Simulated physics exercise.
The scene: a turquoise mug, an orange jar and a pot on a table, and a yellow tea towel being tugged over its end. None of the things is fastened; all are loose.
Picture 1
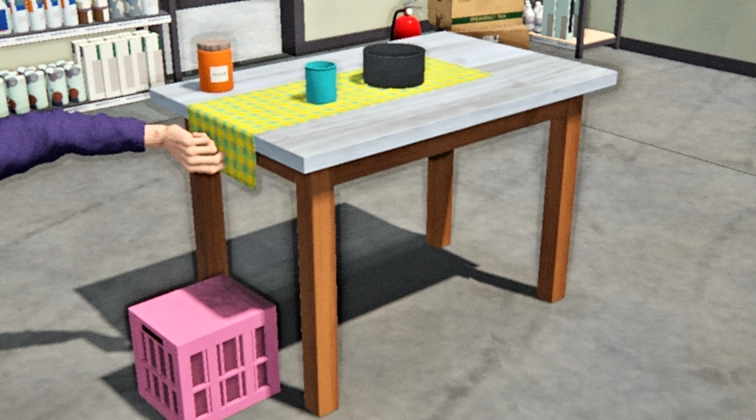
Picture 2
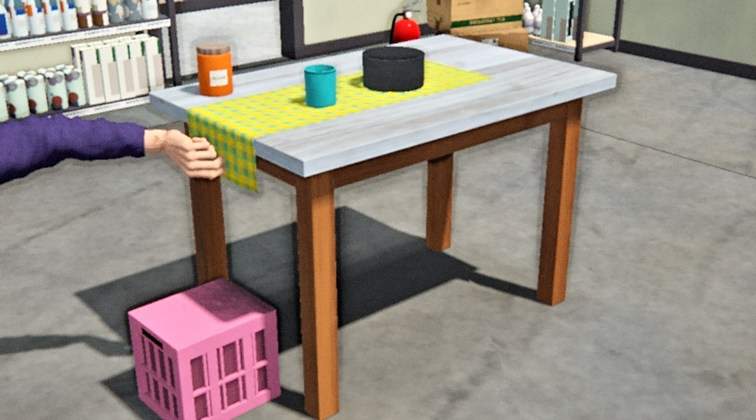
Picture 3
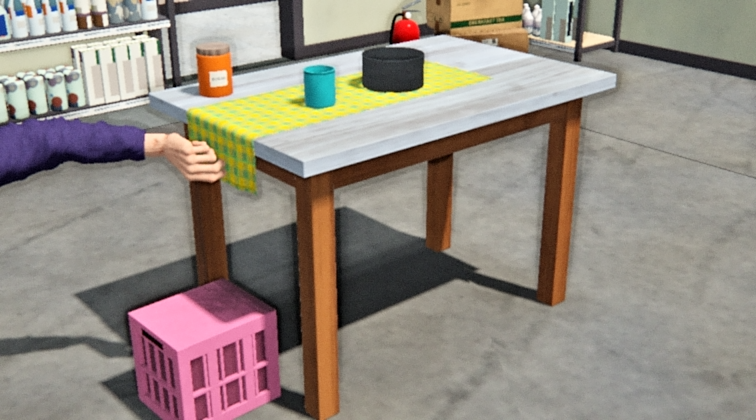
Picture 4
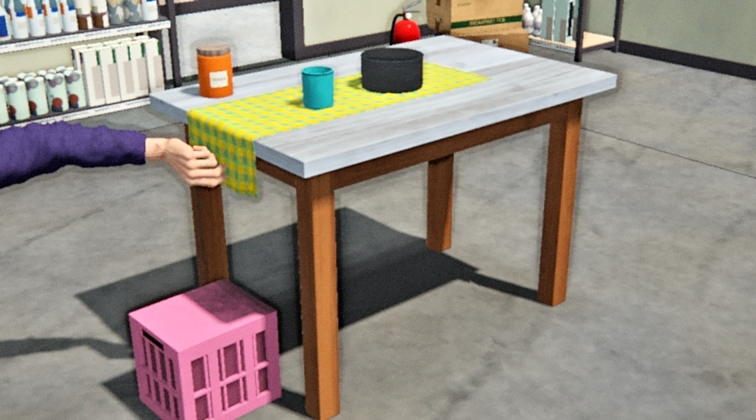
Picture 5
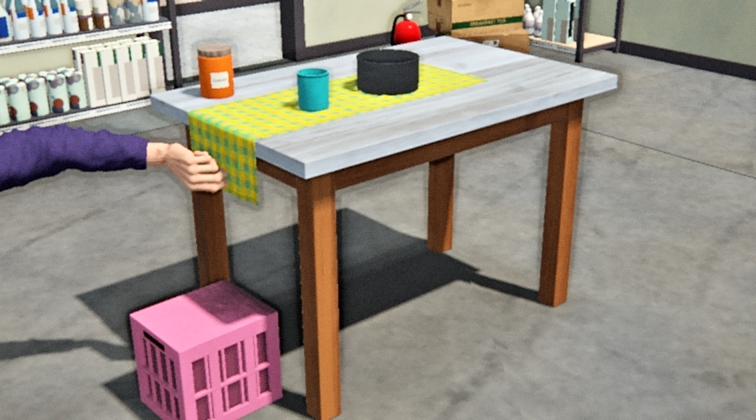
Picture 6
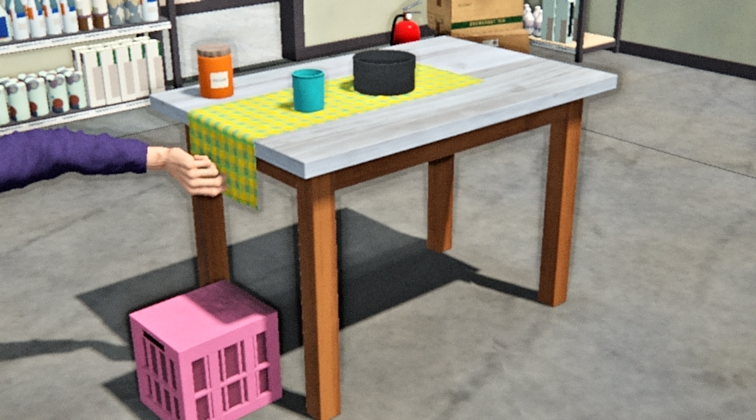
At the start, a hand grips the hanging end of a yellow checked cloth on a table holding an orange jar, a turquoise mug and a dark pot. The hand draws the cloth slightly down over the edge, and the mug and pot shift a little left with it, while the jar beside the cloth stays put.
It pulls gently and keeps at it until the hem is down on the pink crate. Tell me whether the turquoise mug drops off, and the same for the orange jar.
The turquoise mug does drop off. The orange jar does not drop off.
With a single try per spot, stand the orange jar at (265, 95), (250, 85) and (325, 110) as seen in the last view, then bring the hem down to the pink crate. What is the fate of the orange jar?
At the first place it ends up off, at the second it ends up off, and at the third it does not leave.
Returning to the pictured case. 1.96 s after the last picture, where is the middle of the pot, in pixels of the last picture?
Estimated centre: Approx. (304, 90).
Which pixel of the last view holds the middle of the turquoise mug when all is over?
Roughly at (191, 285).
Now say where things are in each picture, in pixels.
The first frame shows tea towel end (257, 191); turquoise mug (321, 64); orange jar (214, 41); pot (394, 50); top of the crate (196, 323).
The second frame shows tea towel end (258, 194), far hem (495, 79); orange jar (213, 45); orange jar stands beside the cloth.
The third frame shows tea towel end (257, 195); turquoise mug (319, 69).
The fourth frame shows tea towel end (257, 198), far hem (493, 80); orange jar (213, 46).
The fifth frame shows tea towel end (258, 206); turquoise mug (313, 72).
The sixth frame shows tea towel end (258, 210), far hem (486, 82); turquoise mug (308, 72); orange jar (214, 47); top of the crate (197, 329).
Then, 0.48 s later than the last view, hem going down; mug carried along near (284, 96); jar as before.
Then, 1.24 s later than the last view, hem going down; mug carried along near (243, 105); jar as before.
Then, 1.96 s later than the last view, hem going down; mug down below near (191, 285); jar as before.
Finally, hem on the crate; mug down below near (191, 285); jar as before. The turquoise mug goes over the edge and the orange jar keeps clear of the edge.
